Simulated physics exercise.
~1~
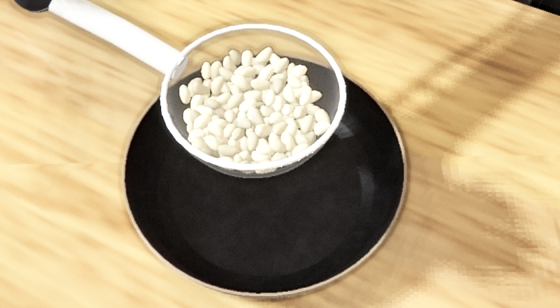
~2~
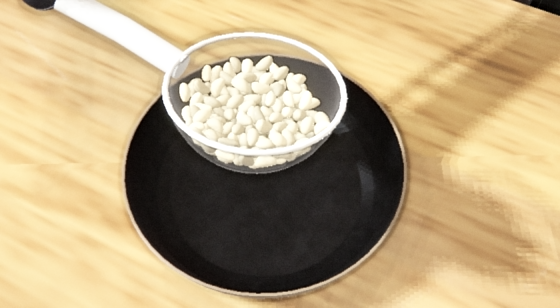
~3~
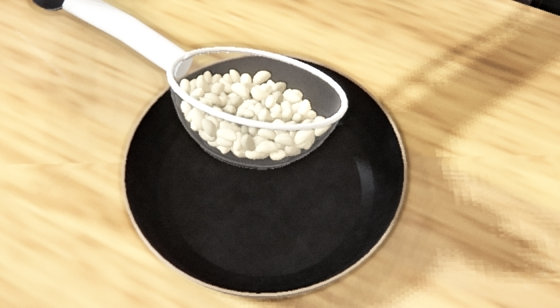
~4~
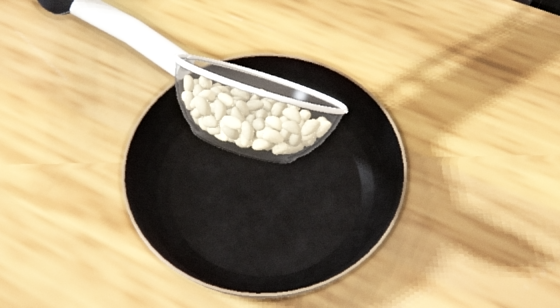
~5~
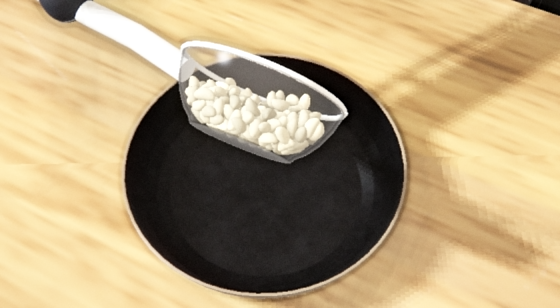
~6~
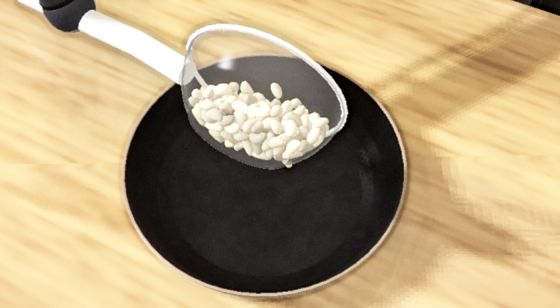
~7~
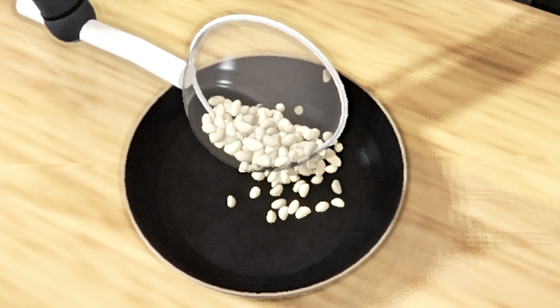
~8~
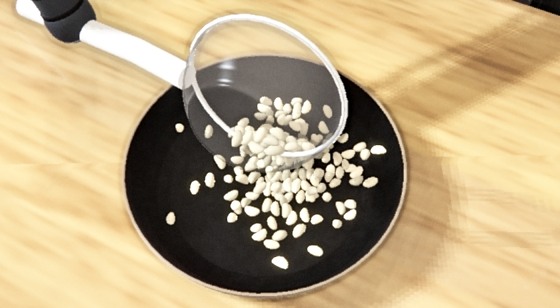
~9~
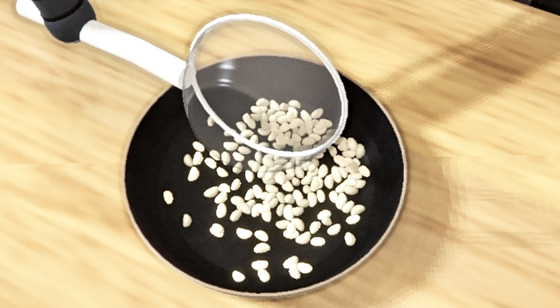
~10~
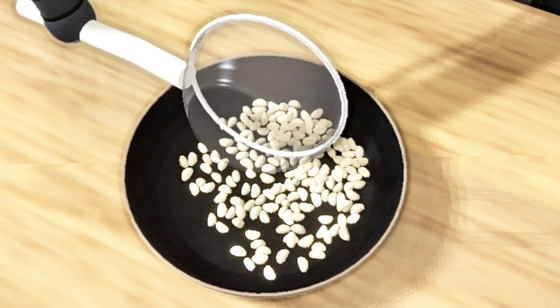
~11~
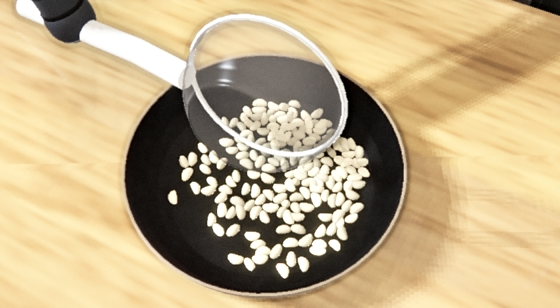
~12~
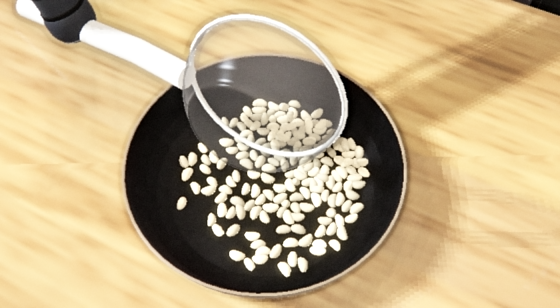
White beans spill from a tilting ladle and scatter across a black pan, then lie still.
